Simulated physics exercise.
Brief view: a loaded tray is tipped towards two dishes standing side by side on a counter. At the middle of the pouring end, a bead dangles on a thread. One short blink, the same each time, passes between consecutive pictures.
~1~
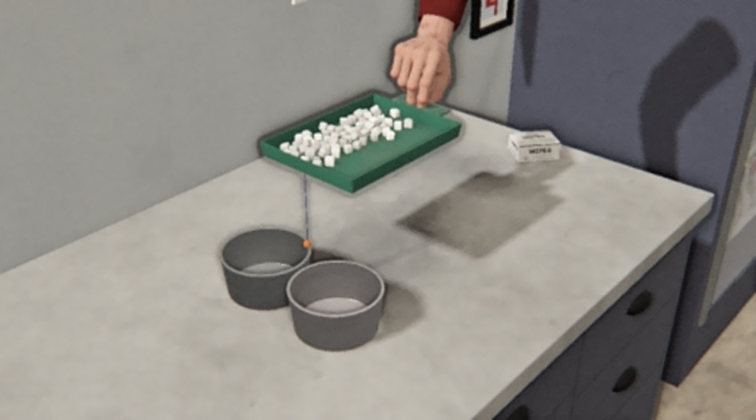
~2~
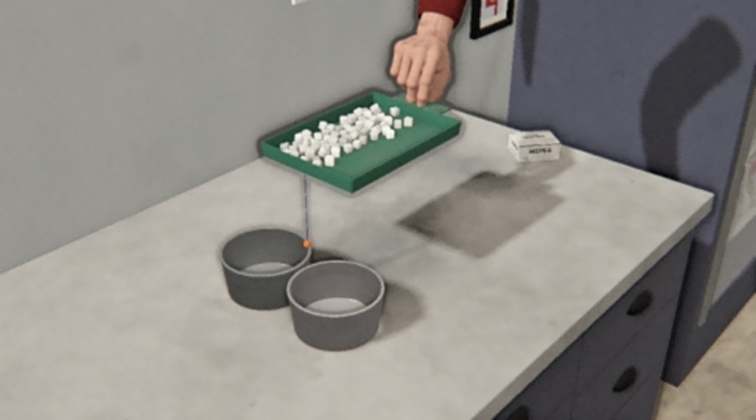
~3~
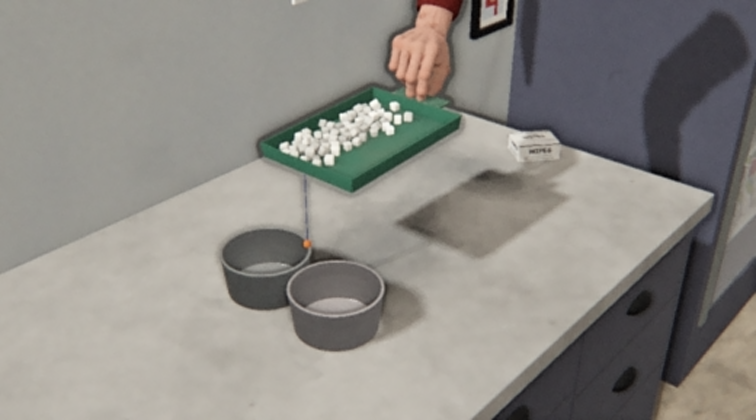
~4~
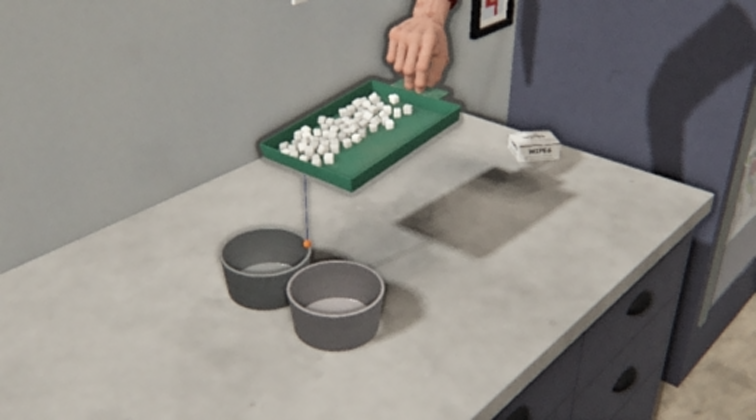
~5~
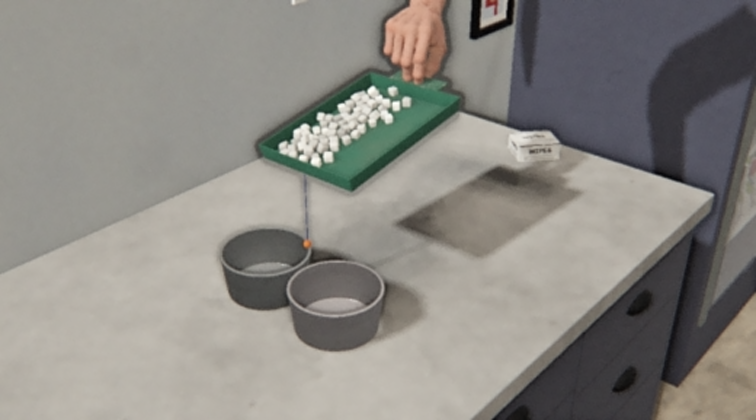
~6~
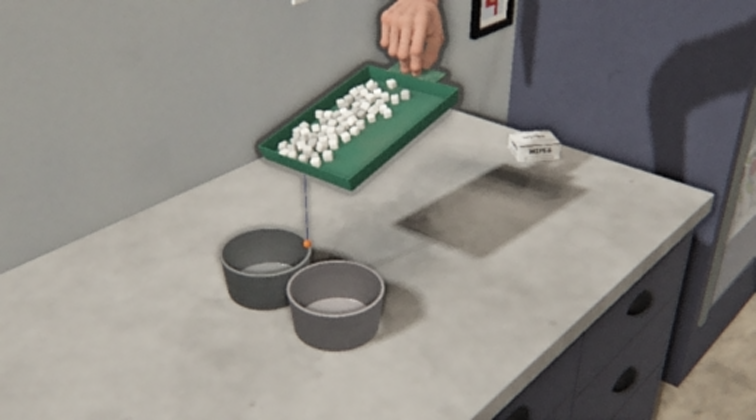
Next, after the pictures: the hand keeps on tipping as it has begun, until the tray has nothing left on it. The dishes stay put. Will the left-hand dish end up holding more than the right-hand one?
The left one.
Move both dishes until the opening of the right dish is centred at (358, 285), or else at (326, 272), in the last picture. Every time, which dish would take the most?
On the first go the left-side one comes out on top, and on the second go the left-side one.
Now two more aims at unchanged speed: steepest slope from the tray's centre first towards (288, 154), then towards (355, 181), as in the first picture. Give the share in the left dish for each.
Near 50 % and, after that, 0 %.
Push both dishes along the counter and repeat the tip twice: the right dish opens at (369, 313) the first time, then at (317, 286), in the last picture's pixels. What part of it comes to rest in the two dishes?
Roughly 20 %, then roughly 70 %.
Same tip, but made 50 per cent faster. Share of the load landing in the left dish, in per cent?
About 50 %.
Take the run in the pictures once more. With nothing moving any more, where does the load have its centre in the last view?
Close to (242, 288) in the last view.
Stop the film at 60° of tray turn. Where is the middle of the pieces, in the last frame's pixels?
I'd put it at about (296, 124).
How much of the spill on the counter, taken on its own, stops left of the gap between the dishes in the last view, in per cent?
100 per cent, about.
Just after the last frame, tray tipped steeply; every one on the tray.
A moment on, tray tipped right over; every one on the tray.
Further on, tray tipped past a quarter turn; roughly two thirds in the left dish; roughly a third outside both.
When it is over, tray tipped past a quarter turn; not one in the right dish; roughly two thirds in the left dish; roughly a third outside both.
